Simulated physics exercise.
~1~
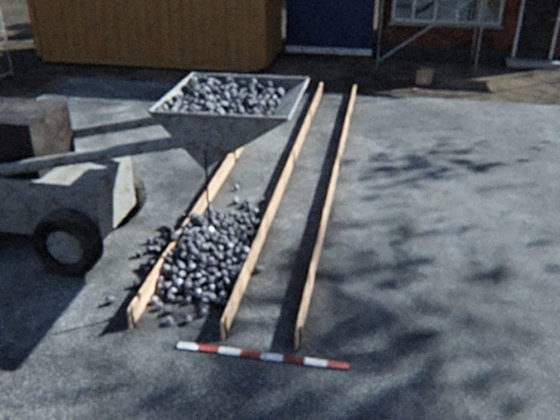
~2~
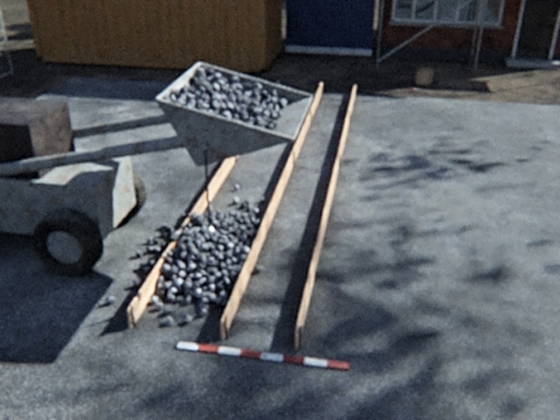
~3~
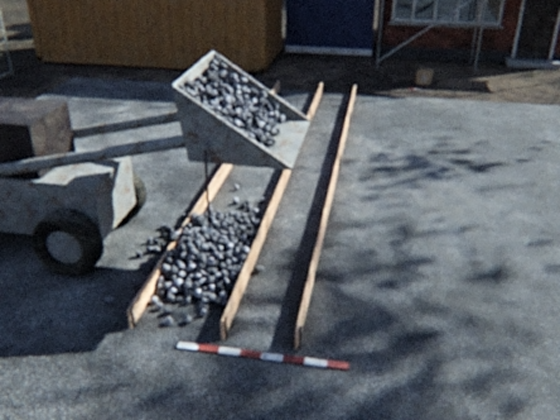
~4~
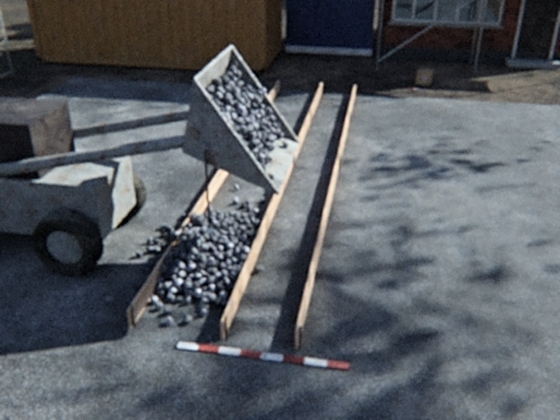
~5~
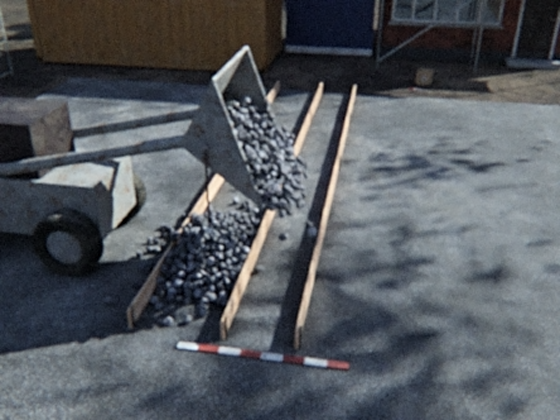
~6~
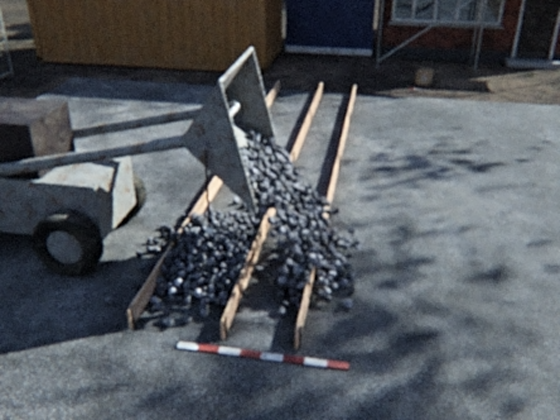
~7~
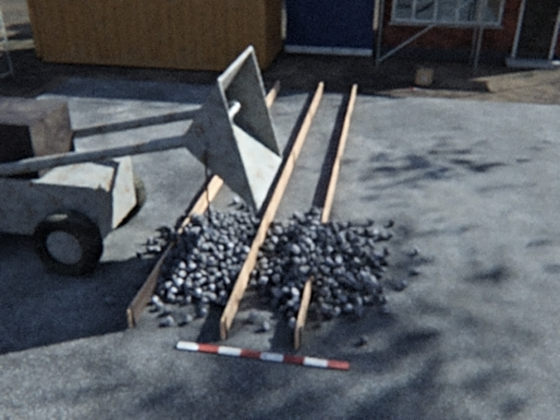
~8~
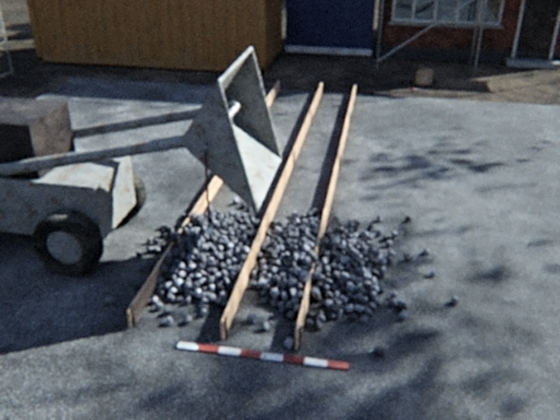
At the start, a loader on the left holds a grey bucket full of dark stones above three long planks, with an earlier heap lying loose around the two left planks and a red and white staff in front. The bucket tips steadily to the right while the stones stay inside. Once it is steep, they slide over the lip and pour down across the middle and right planks. The bucket empties and stays tilted as the stones spread rightward. Finally, they lie in a broad, low heap across both bays, with many scattered beyond the right plank.
